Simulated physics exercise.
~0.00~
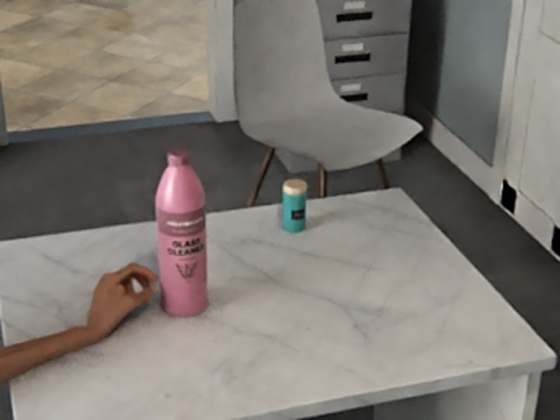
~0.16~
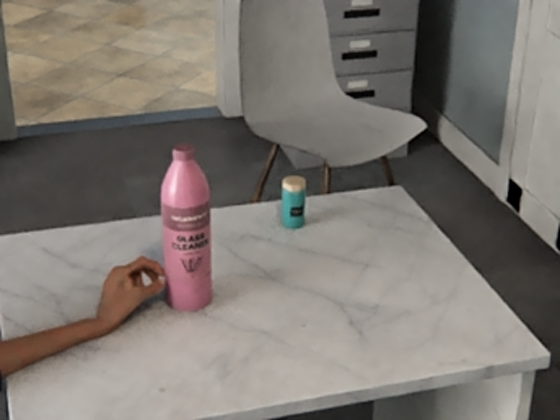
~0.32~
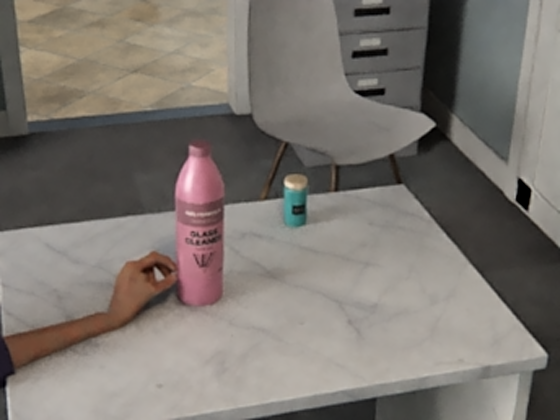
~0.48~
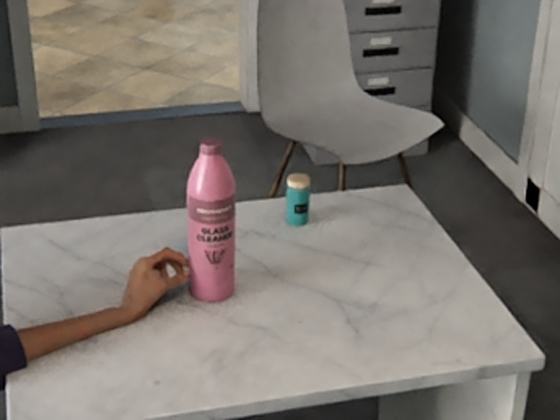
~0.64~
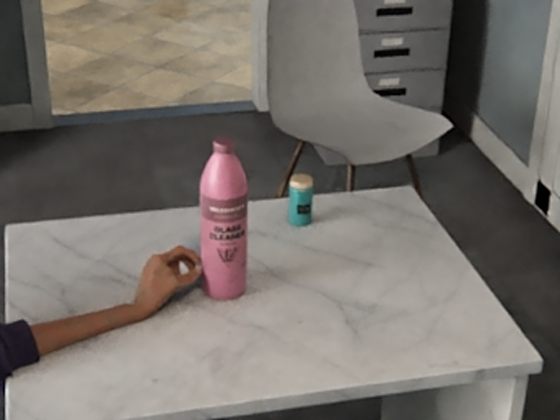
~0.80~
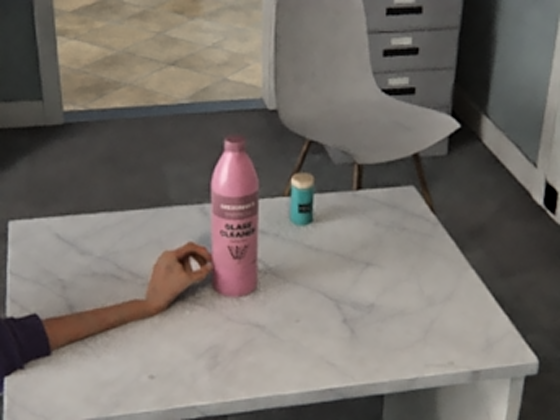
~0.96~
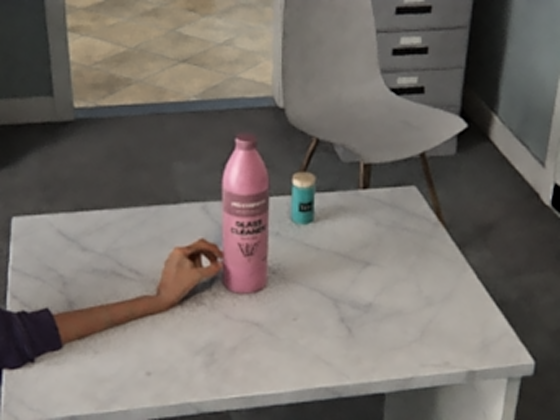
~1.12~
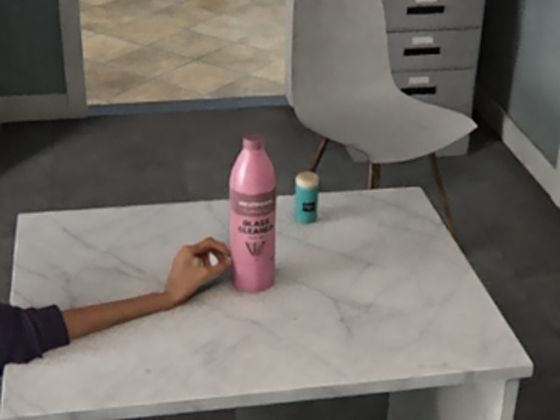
A hand reached in from the left and gently pushed a pink bottle of glass cleaner rightward across a marble-topped table, as the view drifted slightly. The bottle stayed upright, ending nearer the small turquoise shaker, which stood still throughout.
